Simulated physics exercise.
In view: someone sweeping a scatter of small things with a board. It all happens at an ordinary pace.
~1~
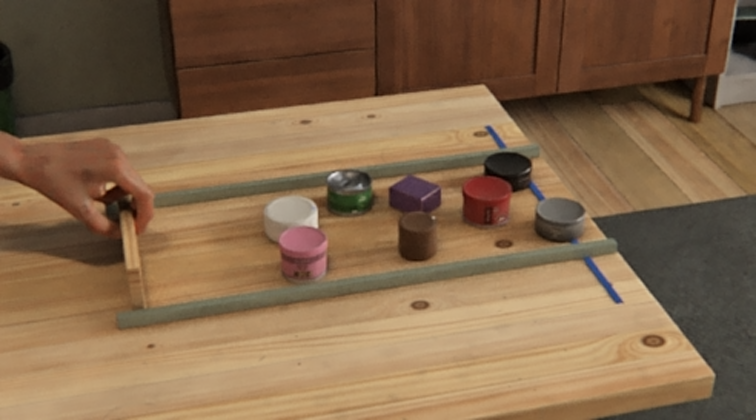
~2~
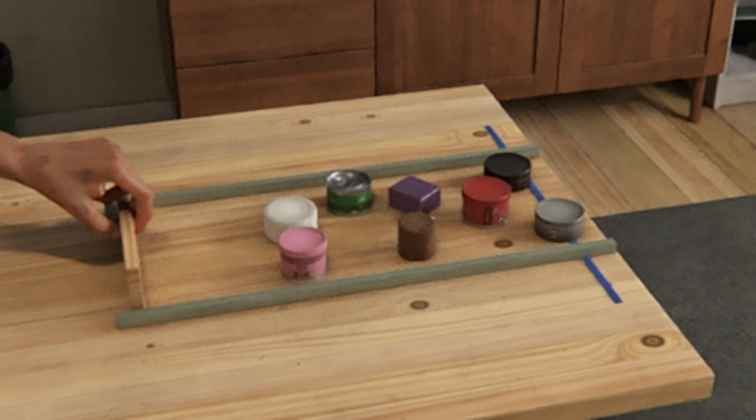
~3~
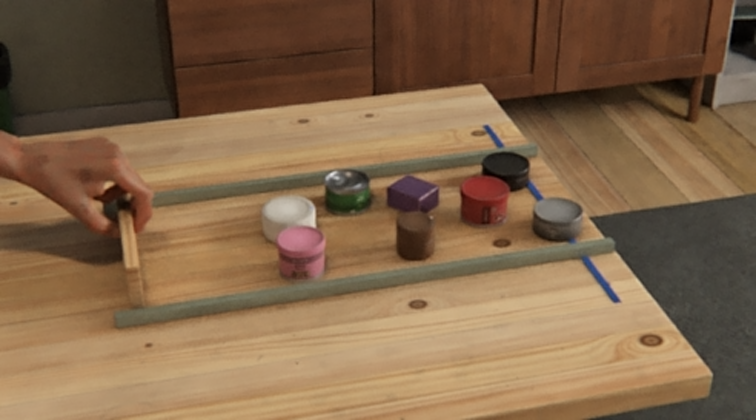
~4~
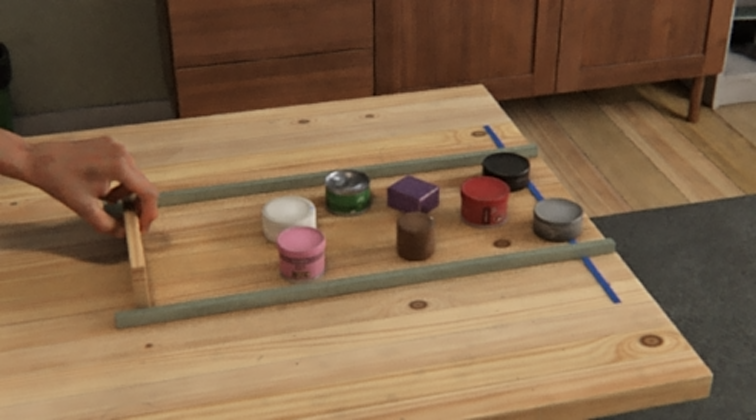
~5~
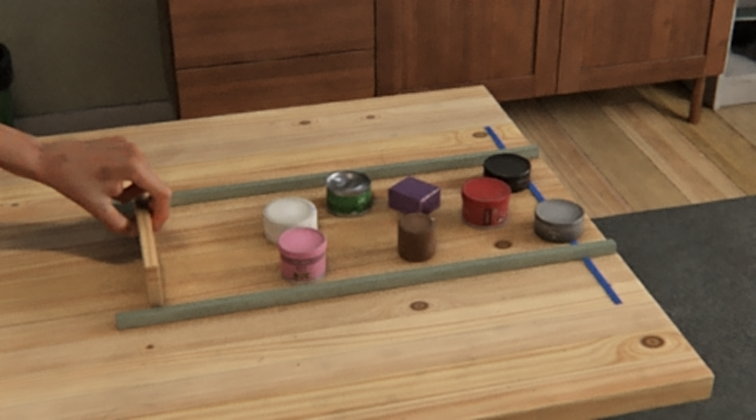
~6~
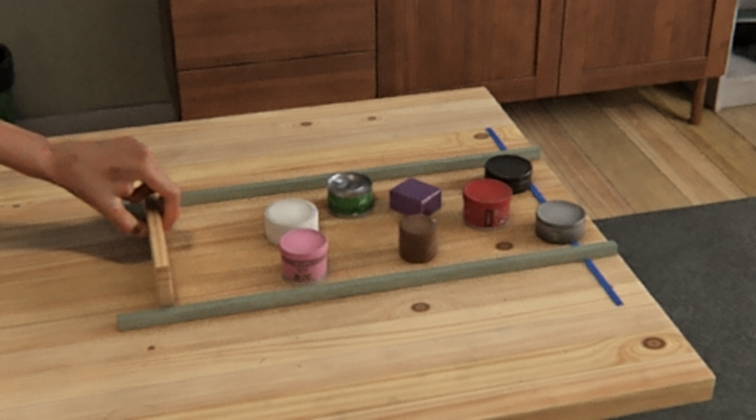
To begin with, a hand holds a wooden board upright at the left end of two green rails on a wooden table, with eight small containers and blocks scattered between them. The hand then slides the board a short way right, not touching the items, which stay in place near blue tape.
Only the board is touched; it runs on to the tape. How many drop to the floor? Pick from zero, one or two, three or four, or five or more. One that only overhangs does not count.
The number that fall off is five or more.
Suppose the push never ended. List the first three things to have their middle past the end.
They are the grey tub, then the black tub, then the red pot.
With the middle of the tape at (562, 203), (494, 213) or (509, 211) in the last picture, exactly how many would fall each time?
It would be 8, 1 and 2.
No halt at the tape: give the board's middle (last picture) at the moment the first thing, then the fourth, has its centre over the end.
Near (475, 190) and (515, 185).
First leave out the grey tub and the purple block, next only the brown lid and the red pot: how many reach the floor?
3 in the first case, 3 in the second.
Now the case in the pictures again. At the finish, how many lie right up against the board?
The number is 3.
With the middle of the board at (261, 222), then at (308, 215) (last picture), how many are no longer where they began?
0 and 3.
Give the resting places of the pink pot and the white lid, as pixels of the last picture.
The pink pot stops around (594, 222); the white lid around (570, 192).
Soon after, none off yet; grey tub at rest near (560, 222); black tub at rest near (508, 175); red pot at rest near (487, 205).
Then, none off yet; grey tub at rest near (560, 222); black tub at rest near (508, 175); red pot moving near (497, 205).
By the end, the number that fall off is five or more; fallen, brown lid, purple block, red pot, black tub and grey tub.
